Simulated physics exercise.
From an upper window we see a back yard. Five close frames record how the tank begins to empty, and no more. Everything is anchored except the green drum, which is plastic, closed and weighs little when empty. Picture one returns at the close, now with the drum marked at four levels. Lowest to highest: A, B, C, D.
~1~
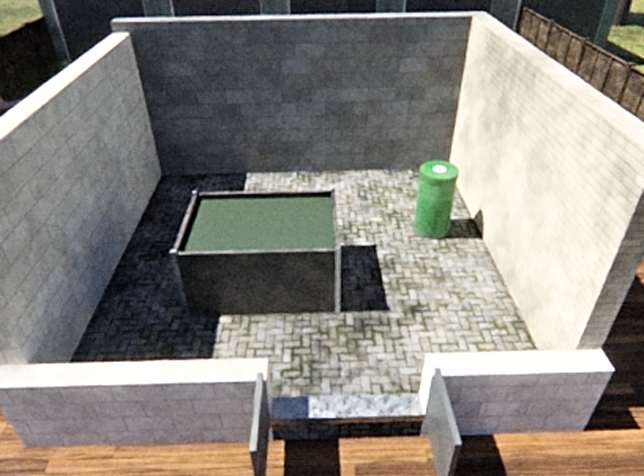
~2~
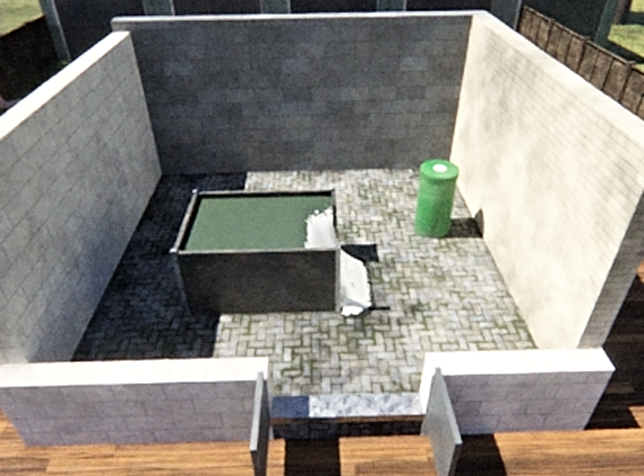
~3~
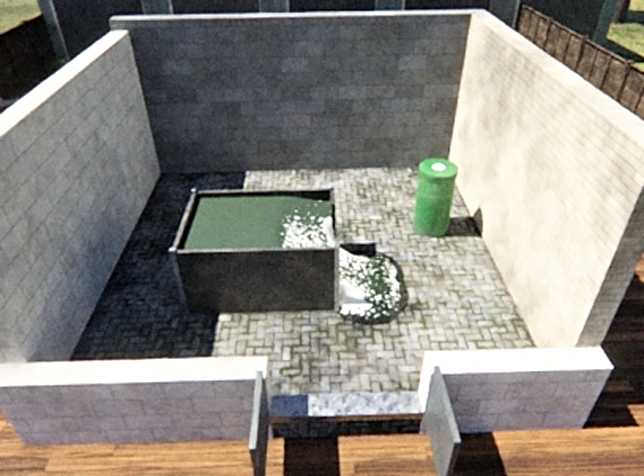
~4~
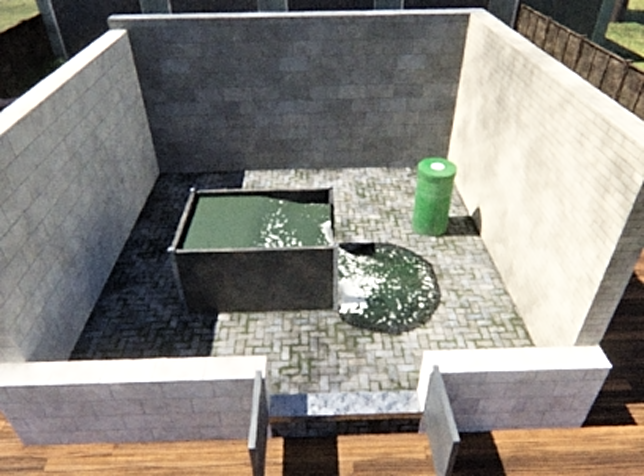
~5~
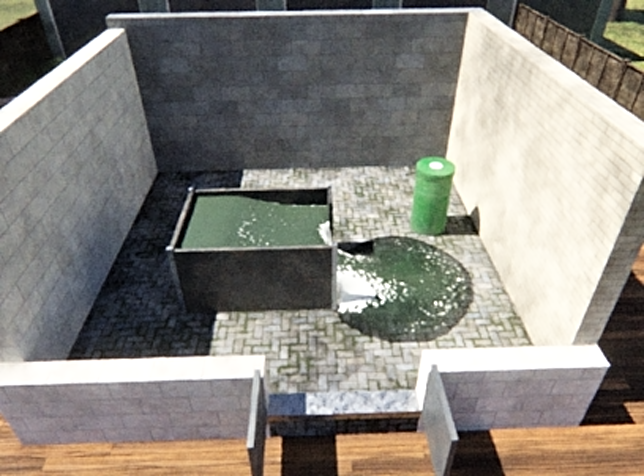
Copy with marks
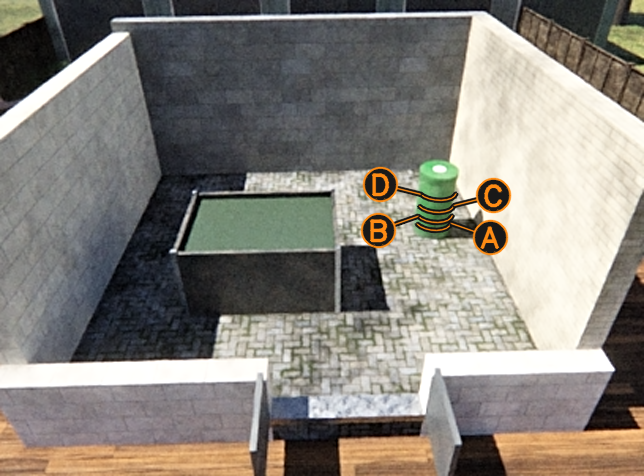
Dark green water in a full rectangular tank begins pouring over its right side in a walled, paved yard, churning white as it hits the ground. A foamy puddle forms beside the tank and spreads steadily rightward across the paving, growing wide and dark near the upright green drum.
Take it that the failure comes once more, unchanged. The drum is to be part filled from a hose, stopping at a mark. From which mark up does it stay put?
Mark B just does it.
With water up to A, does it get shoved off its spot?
Yes, it does.
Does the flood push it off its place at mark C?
No, not at all.
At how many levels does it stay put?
Three of the four.
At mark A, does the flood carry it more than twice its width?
No.
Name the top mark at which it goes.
The answer is A.
On the marked copy, A at (436, 230); B at (437, 222); C at (439, 212); D at (441, 200); from the bottom up A, B, C, D.
With A, it is pushed about half its own width away.
With B, it does not move.
With C, it does not move.
With D, it does not move.
